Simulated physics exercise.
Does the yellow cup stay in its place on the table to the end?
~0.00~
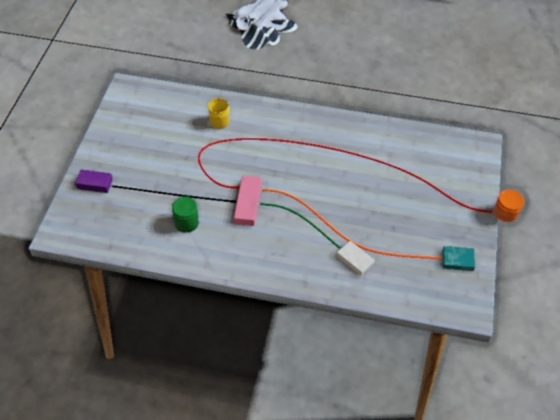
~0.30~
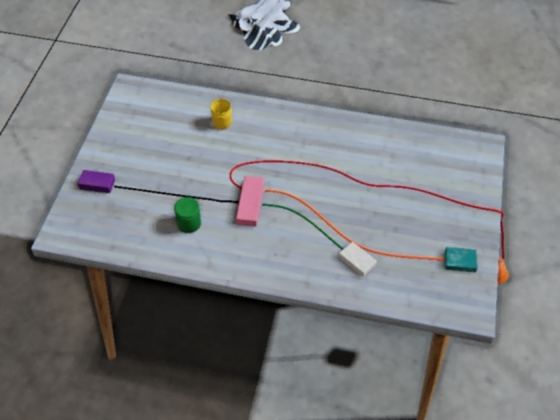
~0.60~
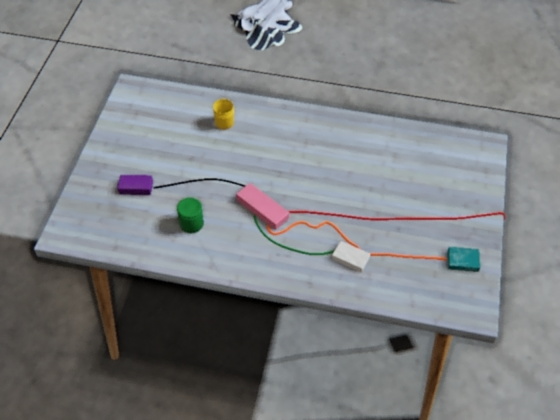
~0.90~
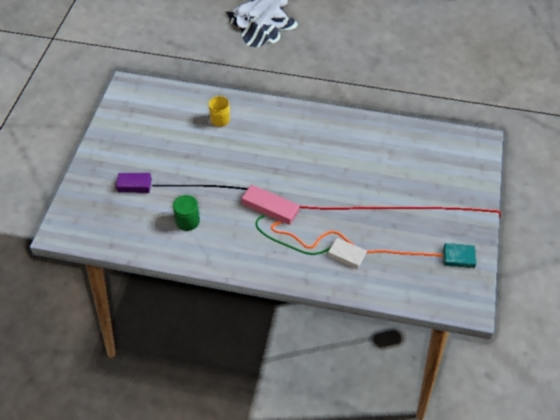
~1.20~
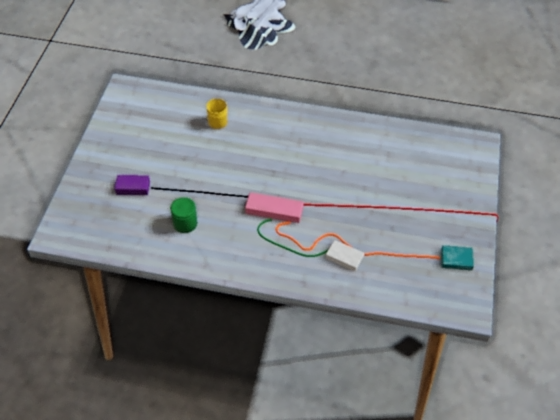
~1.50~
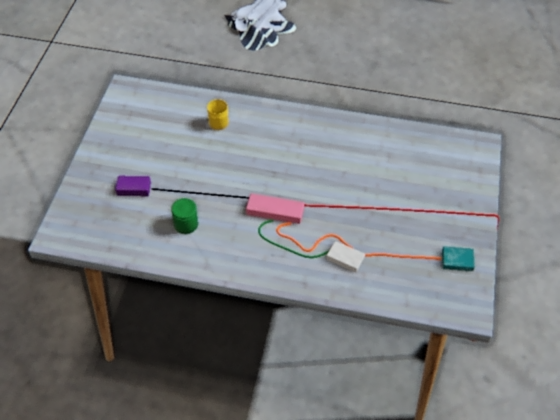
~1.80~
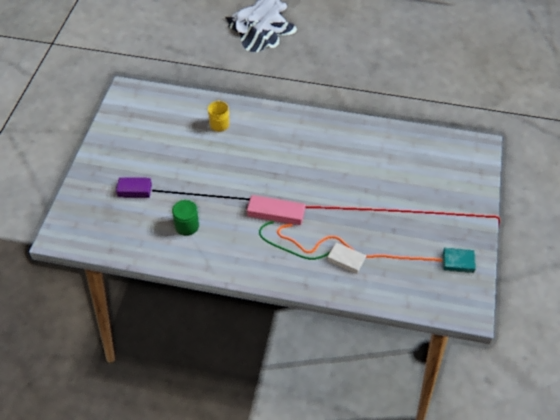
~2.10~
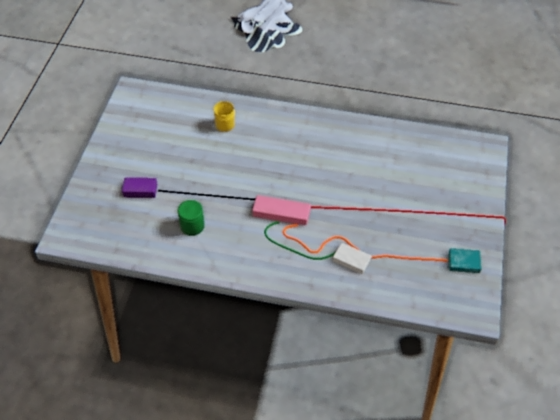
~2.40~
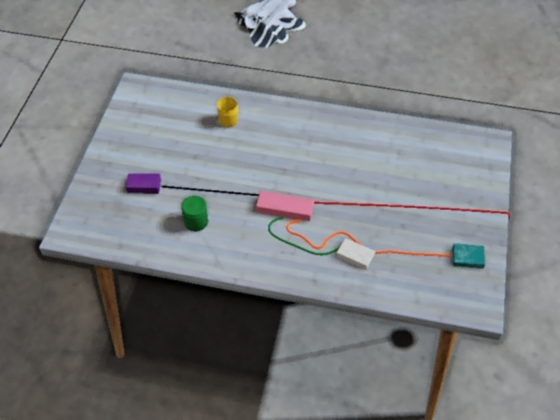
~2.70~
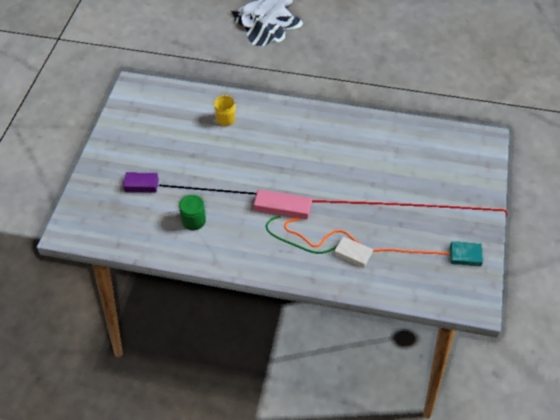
Yes, the yellow cup stays where it was near the back of the table, while the pink strip and purple block get pulled to the right.
